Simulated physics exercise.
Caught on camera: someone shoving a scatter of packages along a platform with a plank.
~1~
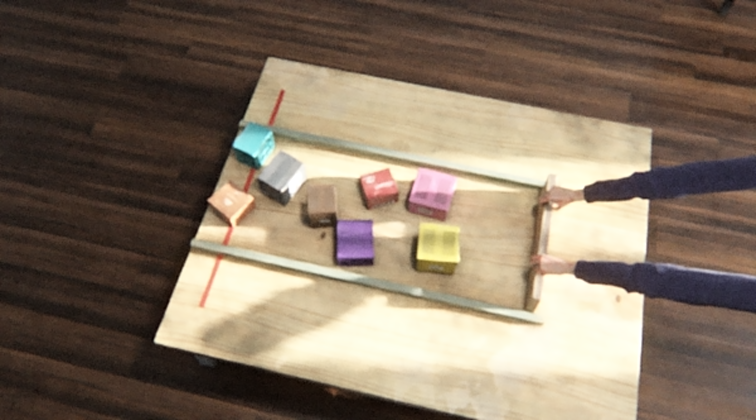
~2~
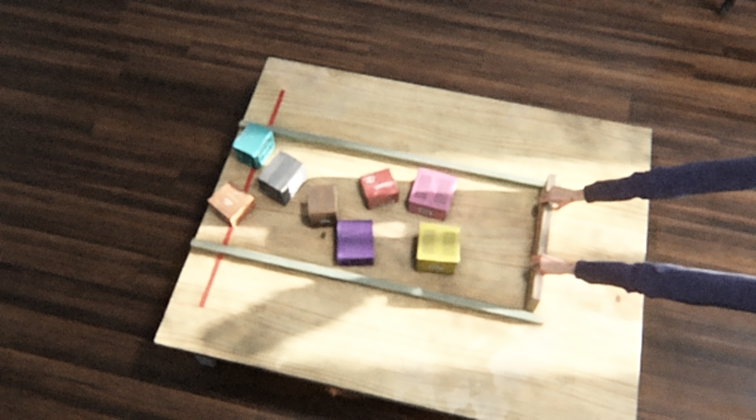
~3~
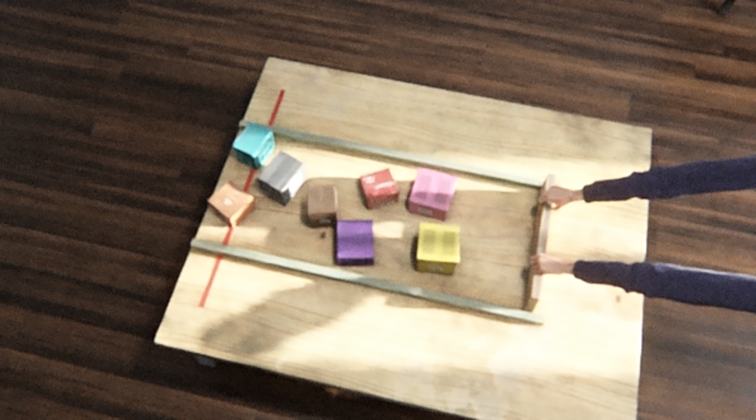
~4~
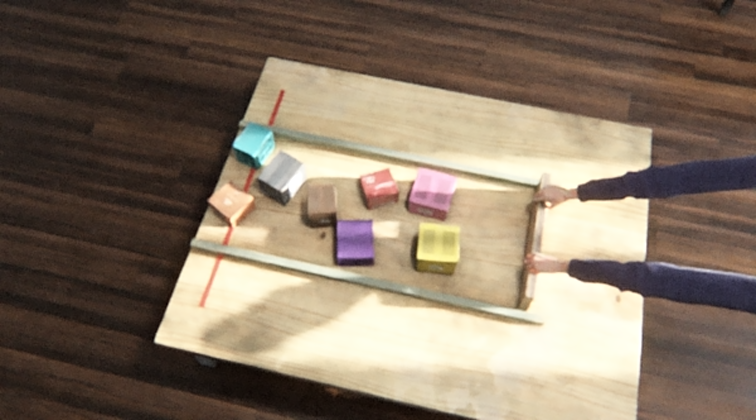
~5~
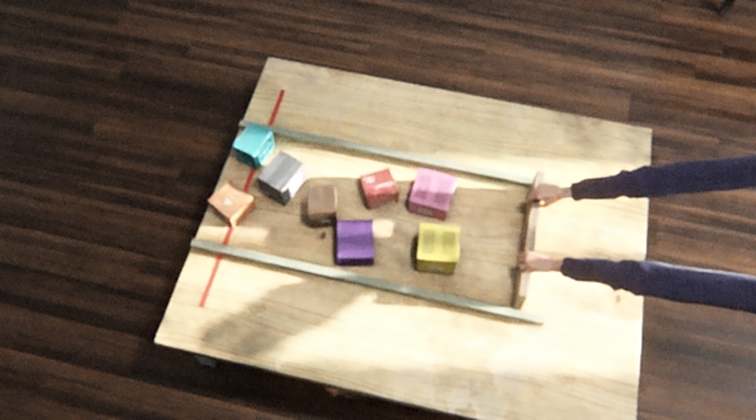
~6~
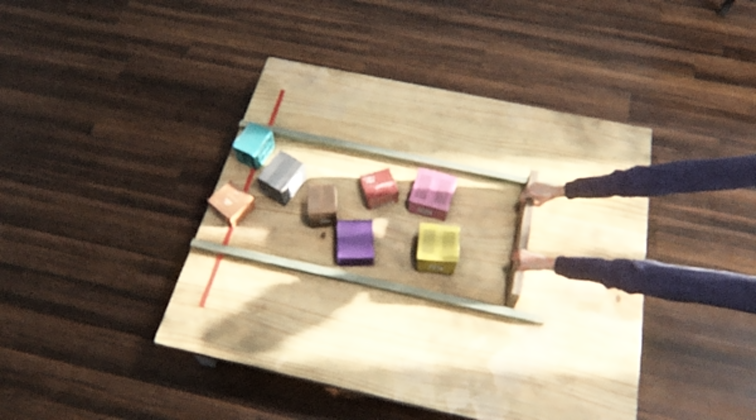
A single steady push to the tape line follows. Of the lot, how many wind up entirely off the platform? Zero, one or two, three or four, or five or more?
Entirely off: Five or more.
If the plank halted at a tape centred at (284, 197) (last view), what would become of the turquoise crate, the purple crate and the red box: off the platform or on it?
Taking them in turn: Turquoise crate ends up off it, purple crate is still there, red box is still there.
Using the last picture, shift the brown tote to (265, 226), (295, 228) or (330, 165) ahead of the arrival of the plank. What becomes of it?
Going through the three places, it drops down; drops down; drops down.
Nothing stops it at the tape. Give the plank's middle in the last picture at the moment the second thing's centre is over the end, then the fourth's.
First roughly (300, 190), later roughly (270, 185).
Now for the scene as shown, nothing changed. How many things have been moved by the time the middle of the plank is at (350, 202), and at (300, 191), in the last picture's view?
Respectively 6 and 8.
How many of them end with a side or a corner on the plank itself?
2 in contact.
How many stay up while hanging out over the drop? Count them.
My count gives 2.
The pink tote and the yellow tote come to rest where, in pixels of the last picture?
You'll find the pink tote at roughly (236, 153) and the yellow tote at roughly (217, 201).
Soon after, none off yet; orange box at rest near (232, 204); turquoise crate at rest near (254, 146); grey parcel at rest near (283, 178).
In the end, the number that fall off is five or more; gone, red box, purple crate, brown tote, grey parcel, turquoise crate and orange box.
